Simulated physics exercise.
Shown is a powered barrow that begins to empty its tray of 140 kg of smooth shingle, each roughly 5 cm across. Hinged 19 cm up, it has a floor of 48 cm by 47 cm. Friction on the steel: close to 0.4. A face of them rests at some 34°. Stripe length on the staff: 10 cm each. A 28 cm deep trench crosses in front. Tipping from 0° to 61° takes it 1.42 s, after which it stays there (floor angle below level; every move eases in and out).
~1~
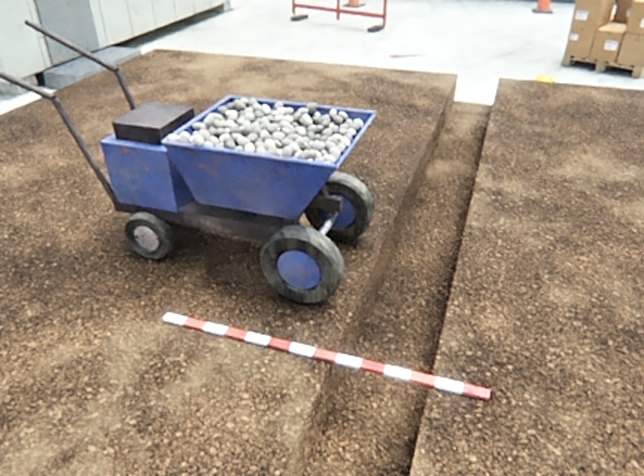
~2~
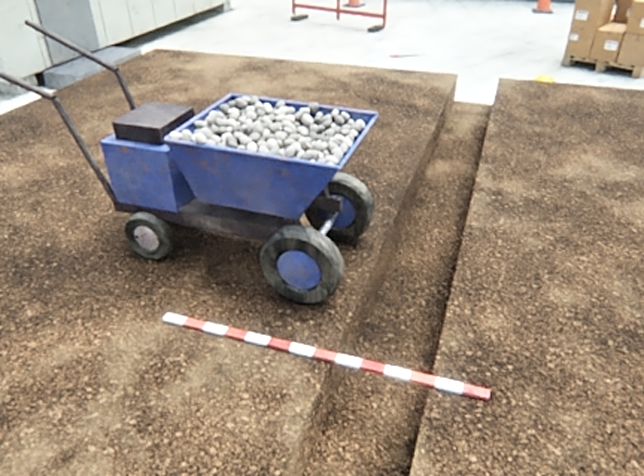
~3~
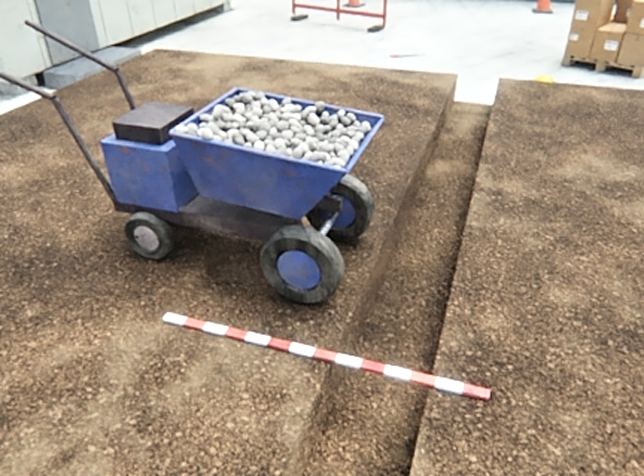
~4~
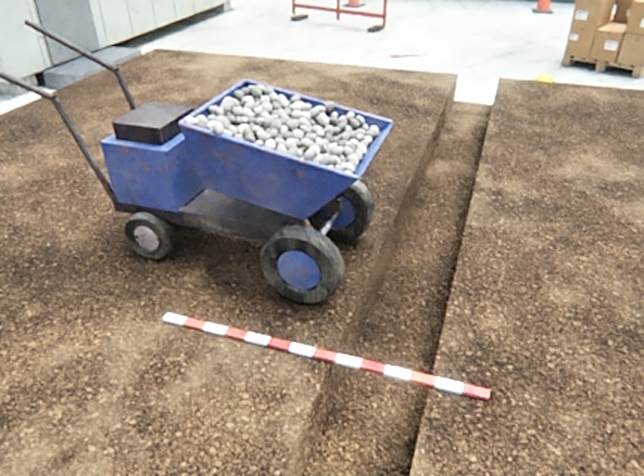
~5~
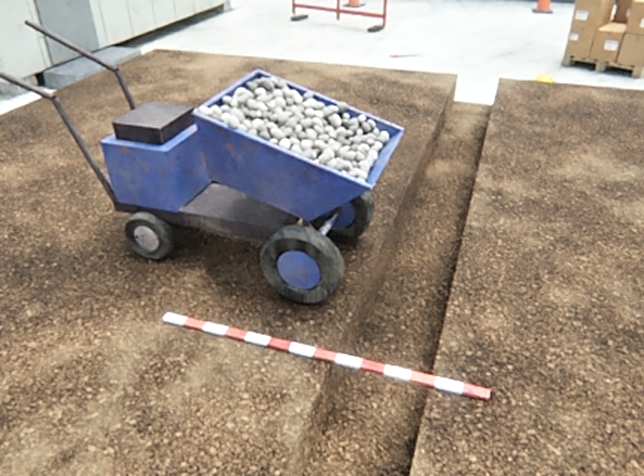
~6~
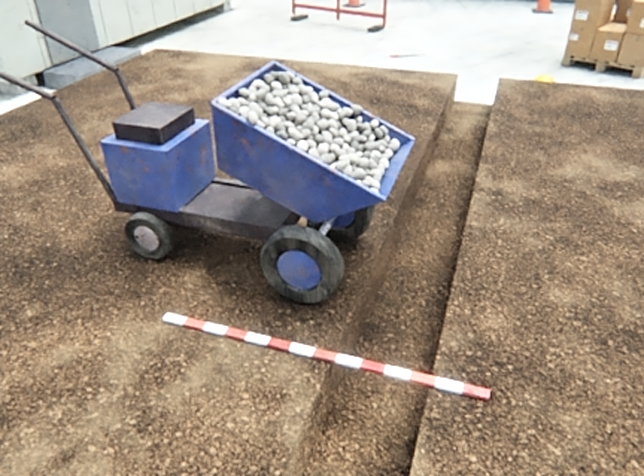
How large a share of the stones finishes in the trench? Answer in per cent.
A share of about 36 per cent.
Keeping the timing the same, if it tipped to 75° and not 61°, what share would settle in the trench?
I'd guess some 40 in a hundred.
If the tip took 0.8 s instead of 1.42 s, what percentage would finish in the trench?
That would give about 30 percent.
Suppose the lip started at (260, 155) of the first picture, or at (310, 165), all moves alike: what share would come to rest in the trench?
Roughly 80 in a hundred, then 55 in a hundred.
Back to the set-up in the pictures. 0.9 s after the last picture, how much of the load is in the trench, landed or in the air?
By then, around 5 percent.
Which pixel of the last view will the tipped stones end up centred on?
Resting centre: About (466, 290).
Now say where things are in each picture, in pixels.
In the first frame, the tray is at 0°, its lip at (336, 167); the top of the load is at (259, 113).
The second frame shows lip at (339, 168), floor tilted 1°, highest stones at (257, 111).
In the third frame, the tray is at 5°, its lip at (346, 172); the top of the load is at (247, 103).
The fourth frame shows lip at (357, 179), floor tilted 10°, highest stones at (247, 95).
The fifth frame shows lip at (371, 188), floor tilted 16°, highest stones at (257, 87).
The sixth frame shows lip at (384, 200), floor tilted 23°, highest stones at (273, 80).
Then, 0.5 s after the last picture the floor is at 51°, 100 % in the tray; the foremost stones are at (424, 221).
Then, 0.9 s after the last picture the floor is at 61°, 71 % in the tray, 6 % in the trench, 23 % past the trench; the foremost stones are at (529, 310).
Then, 1.3 s after the last picture the floor is at 61°, 51 % in the tray, 8 % in the trench, 41 % past the trench; the foremost stones are at (615, 330).
Then, 3.2 s after the last picture the floor is at 61°, 20 % in the tray, 36 % in the trench, 44 % past the trench; the foremost stones are past the picture's edge.
